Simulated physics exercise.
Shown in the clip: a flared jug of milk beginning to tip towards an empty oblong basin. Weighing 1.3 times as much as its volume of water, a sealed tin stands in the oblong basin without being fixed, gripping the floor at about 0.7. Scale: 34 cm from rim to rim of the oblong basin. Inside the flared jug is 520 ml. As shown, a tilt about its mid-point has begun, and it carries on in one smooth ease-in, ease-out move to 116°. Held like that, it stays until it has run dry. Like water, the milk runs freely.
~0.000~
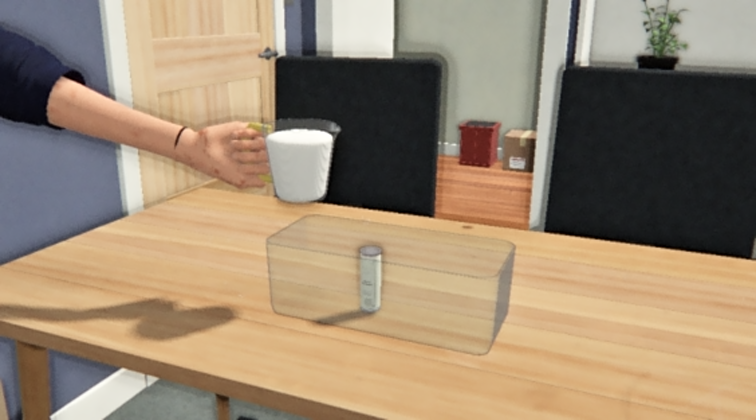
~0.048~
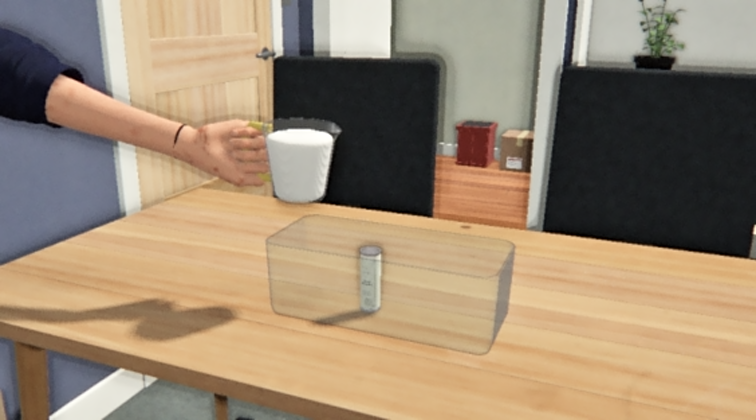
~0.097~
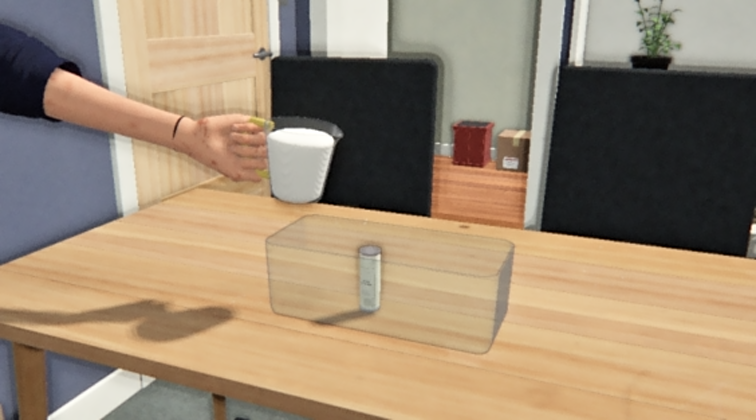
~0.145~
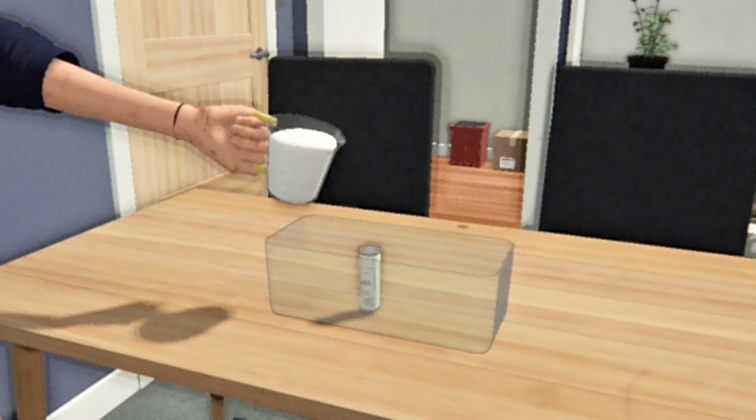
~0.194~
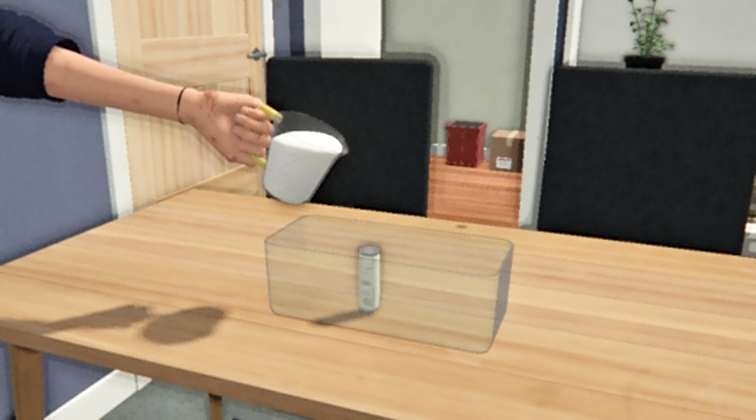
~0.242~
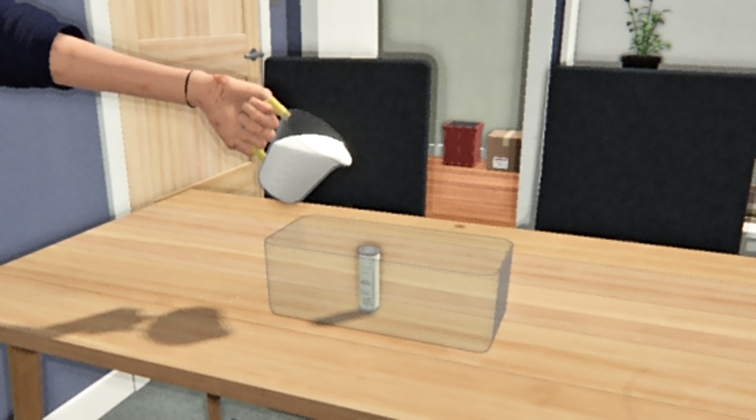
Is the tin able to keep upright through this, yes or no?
No, it topples.
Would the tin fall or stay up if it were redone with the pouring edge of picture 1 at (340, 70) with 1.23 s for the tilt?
Result: Tin upright.
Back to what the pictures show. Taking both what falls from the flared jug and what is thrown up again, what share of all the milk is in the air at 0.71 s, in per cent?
3 per cent, roughly.
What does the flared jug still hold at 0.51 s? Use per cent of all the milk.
I'd put it near 40 percent.
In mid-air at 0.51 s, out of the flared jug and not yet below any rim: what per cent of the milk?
At that moment, about 20 percent.
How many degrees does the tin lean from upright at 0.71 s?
I'd say it is close to 5 degrees off upright.
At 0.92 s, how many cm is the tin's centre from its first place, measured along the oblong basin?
Measured centre to centre, about 4 cm.
After 0.51 s the tilt is 105° and 39 per cent is still to pour; the tin stands where it began.
After 0.71 s the tilt is 116° and 2 per cent is still to pour; the tin stands 2 cm from where it began.
After 0.92 s the tilt is 116° and 0 per cent is still to pour; the tin leans 25°.
After 1.14 s the tilt is 116° and 0 per cent is still to pour; the tin lies on its side.
In the end the tin lies on its side.
